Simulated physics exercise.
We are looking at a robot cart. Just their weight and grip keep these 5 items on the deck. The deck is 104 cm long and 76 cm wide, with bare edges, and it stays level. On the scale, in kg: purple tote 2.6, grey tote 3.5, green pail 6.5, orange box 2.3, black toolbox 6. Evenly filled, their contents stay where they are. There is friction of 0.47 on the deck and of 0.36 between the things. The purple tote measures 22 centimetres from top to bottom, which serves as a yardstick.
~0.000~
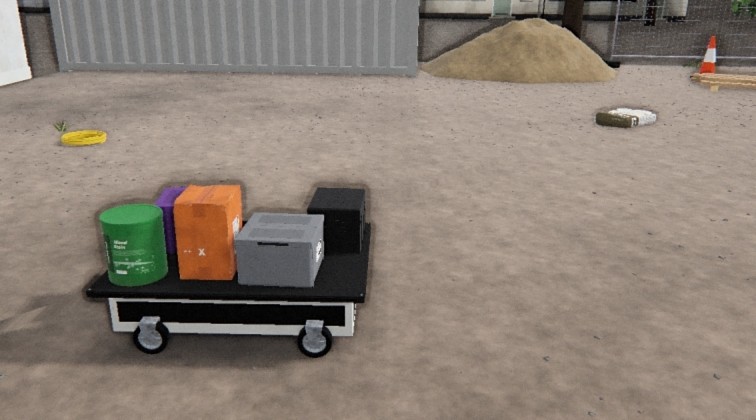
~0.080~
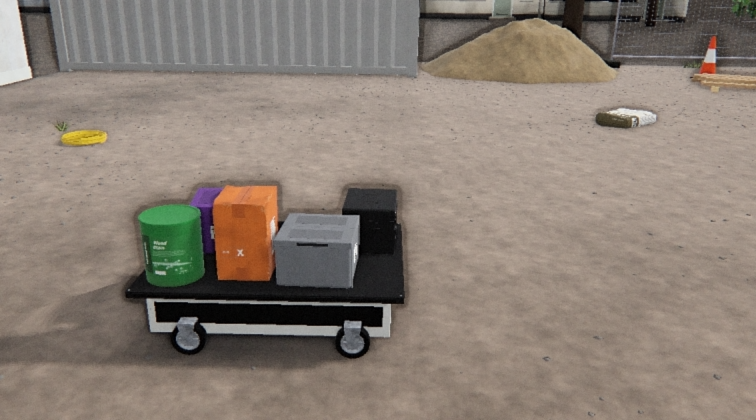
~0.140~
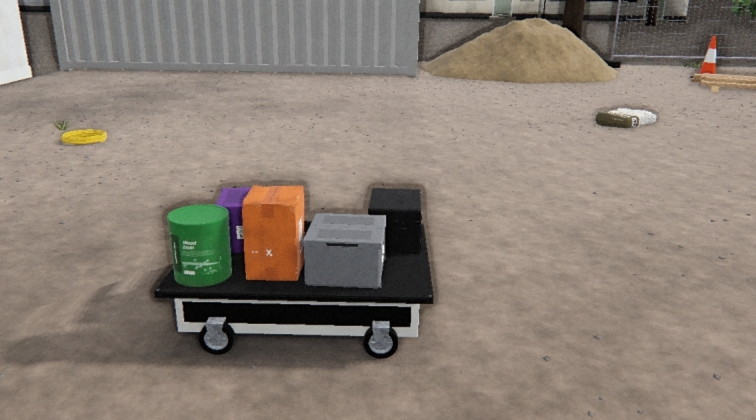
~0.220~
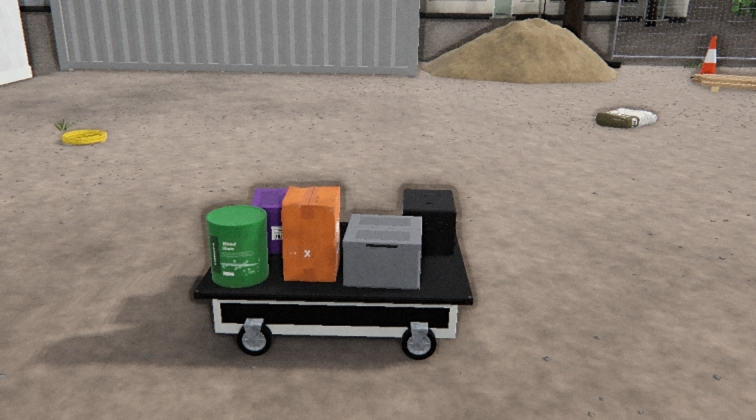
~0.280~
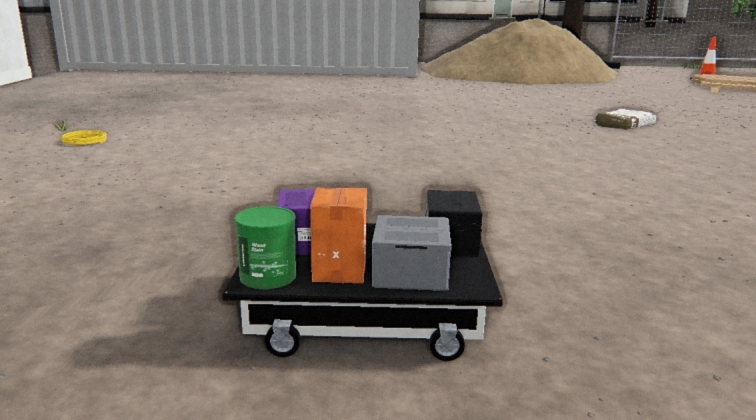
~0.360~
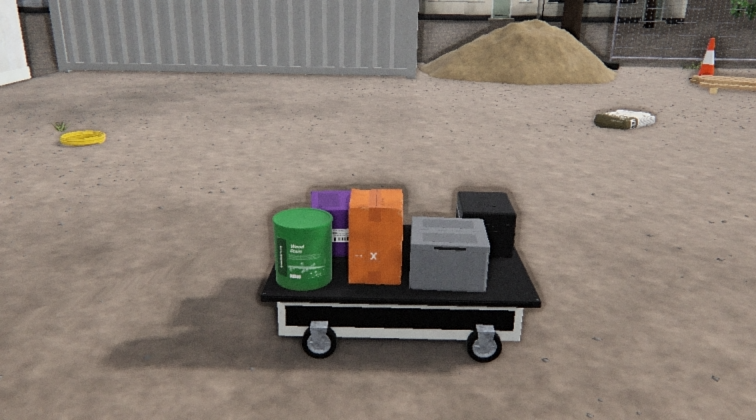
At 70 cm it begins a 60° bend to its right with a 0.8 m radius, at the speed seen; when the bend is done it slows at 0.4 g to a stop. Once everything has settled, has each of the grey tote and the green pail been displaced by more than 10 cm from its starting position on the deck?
Grey tote: Yes, displaced; green pail: No, not displaced.
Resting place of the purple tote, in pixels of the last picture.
Around (751, 353).
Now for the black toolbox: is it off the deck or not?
Black toolbox: Goes out of bounds.
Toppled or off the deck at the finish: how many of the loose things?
That makes 1.
Around 0.66 s, 125 cm covered, turned 29°; black toolbox now off the deck; grey tote shifted 18 cm near (584, 275); orange box shifted 5 cm.
Around 0.86 s, 163 cm covered, turned 55°; grey tote shifted 35 cm near (685, 319); orange box shifted 8 cm; purple tote shifted 6 cm.
Finally (1.9 s), off the deck, black toolbox; not toppled but over 10 cm from the start, grey tote; the other 3 still in place (within 10 cm). In the last view, green pail near (613, 358).
